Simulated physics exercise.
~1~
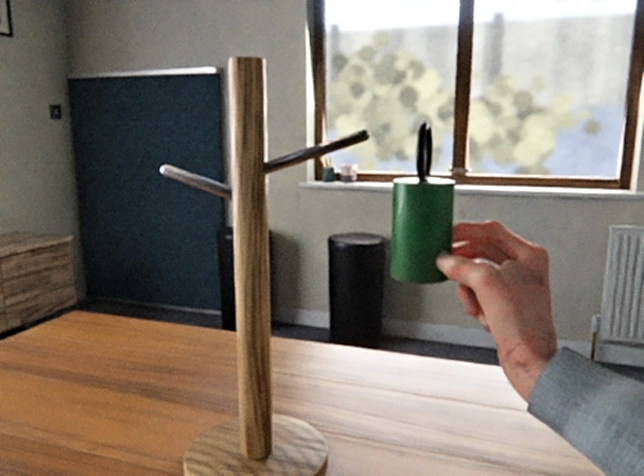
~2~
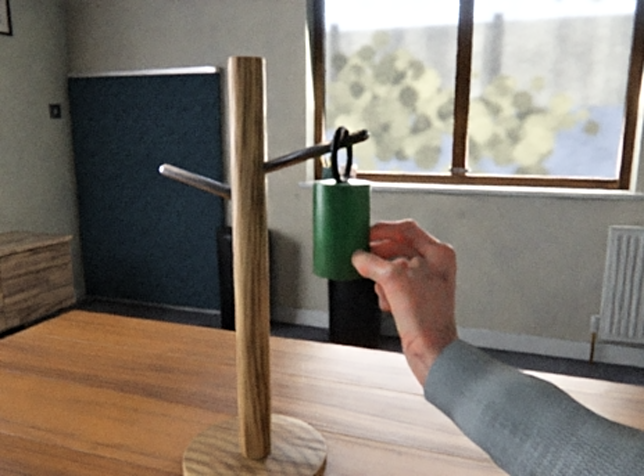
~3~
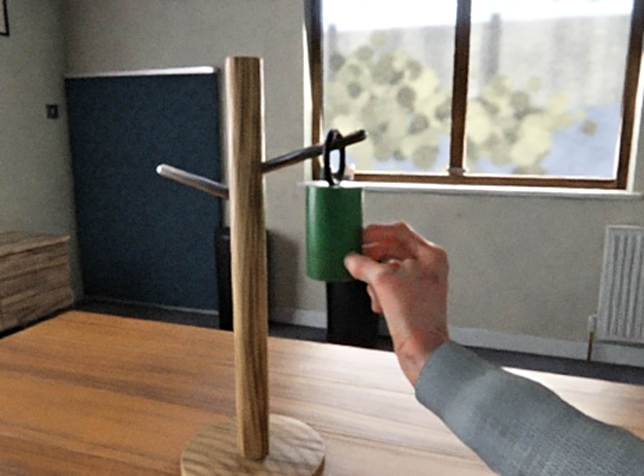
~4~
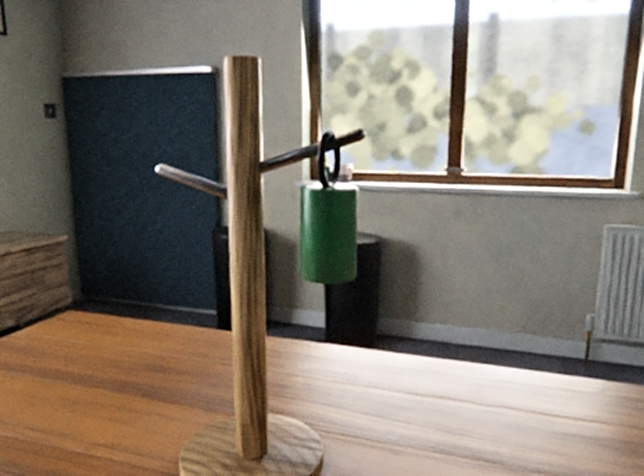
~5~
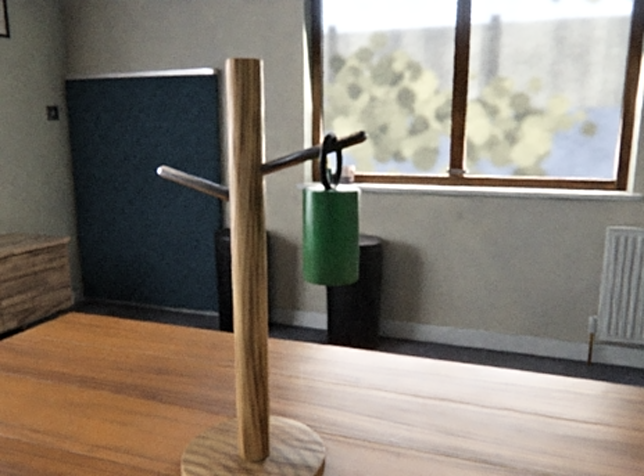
A hand moving a green cylinder left onto a wooden stand's peg by its ring, then letting go, leaving it hanging there.
